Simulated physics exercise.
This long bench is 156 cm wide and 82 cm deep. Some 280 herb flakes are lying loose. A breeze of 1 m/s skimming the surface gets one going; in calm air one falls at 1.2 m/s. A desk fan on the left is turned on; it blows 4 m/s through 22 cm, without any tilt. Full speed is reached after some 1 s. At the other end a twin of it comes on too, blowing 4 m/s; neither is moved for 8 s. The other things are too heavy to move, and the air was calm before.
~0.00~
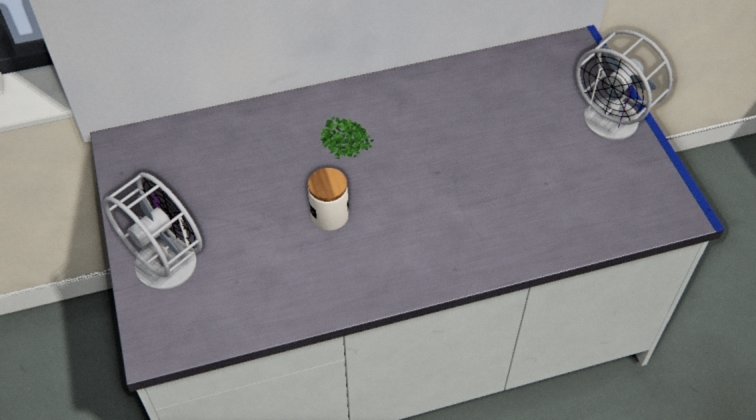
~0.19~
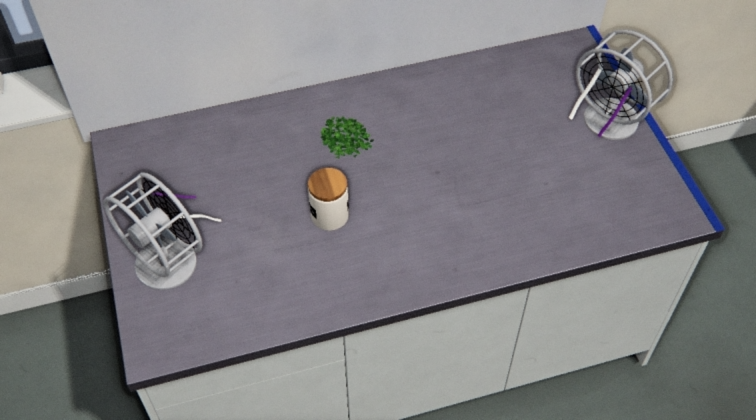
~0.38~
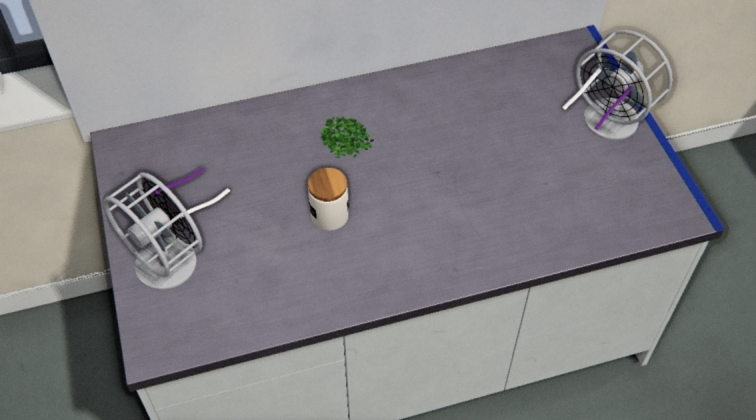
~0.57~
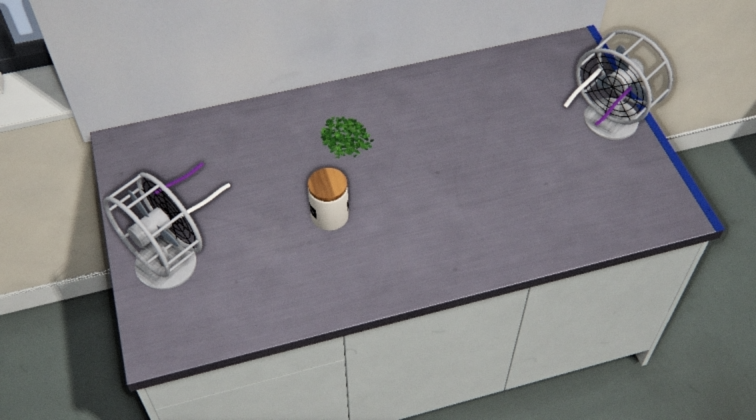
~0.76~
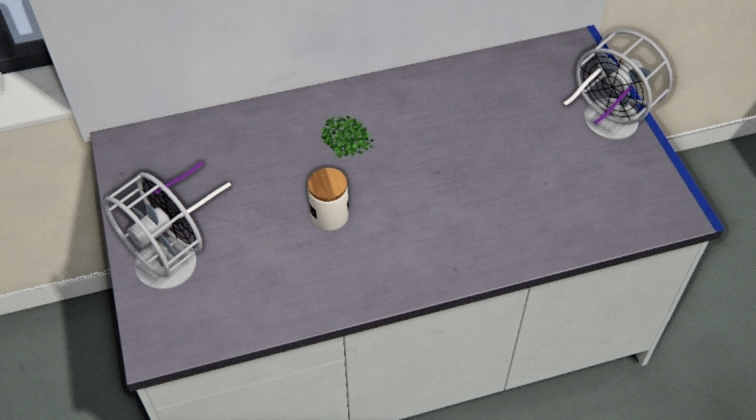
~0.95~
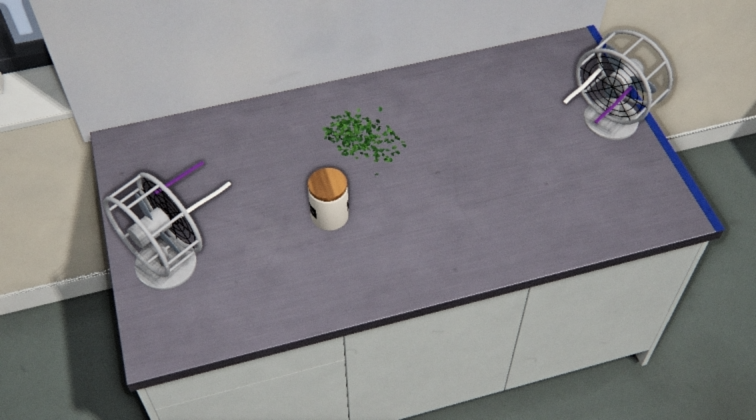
Ribbons on two desk fans stream out, then green herb flakes scatter slightly rightward.
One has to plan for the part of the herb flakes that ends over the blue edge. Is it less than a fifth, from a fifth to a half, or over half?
By then over half are over the blue edge.
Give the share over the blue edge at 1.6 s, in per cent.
About 40 %.
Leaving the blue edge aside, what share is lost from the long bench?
Near 30 %.
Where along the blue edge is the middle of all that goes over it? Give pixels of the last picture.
Near (632, 85).
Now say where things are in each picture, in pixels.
The middle of the herb flakes is near (347, 137), none has stirred yet, the mouth of the desk fan is at (153, 225) and that of the second one at (623, 78), in the first picture.
The middle of the herb flakes is near (347, 137), none has stirred yet and the blue edge is centred on (653, 118), in the second picture.
The middle of the herb flakes is near (347, 137), none has stirred yet and the top of a jar is at (327, 183), in the third picture.
The middle of the herb flakes is near (347, 137) and none has stirred yet, in the fourth picture.
The middle of the herb flakes is near (348, 137) and about 1 % have left their places, in the fifth picture.
The middle of the herb flakes is near (359, 133), the farthest in sight from the desk fan is at (380, 109) and about 65 % have left their places, in the sixth picture.
After 1.6 s the count stands so, 37 % are over the blue edge; the middle of those left on the top is near (555, 132).
After 2.6 s the count stands so, 72 % are over the blue edge.
After 4.4 s the count stands so, 72 % are over the blue edge.
After 8.0 s, at the end, 72 % are over the blue edge.
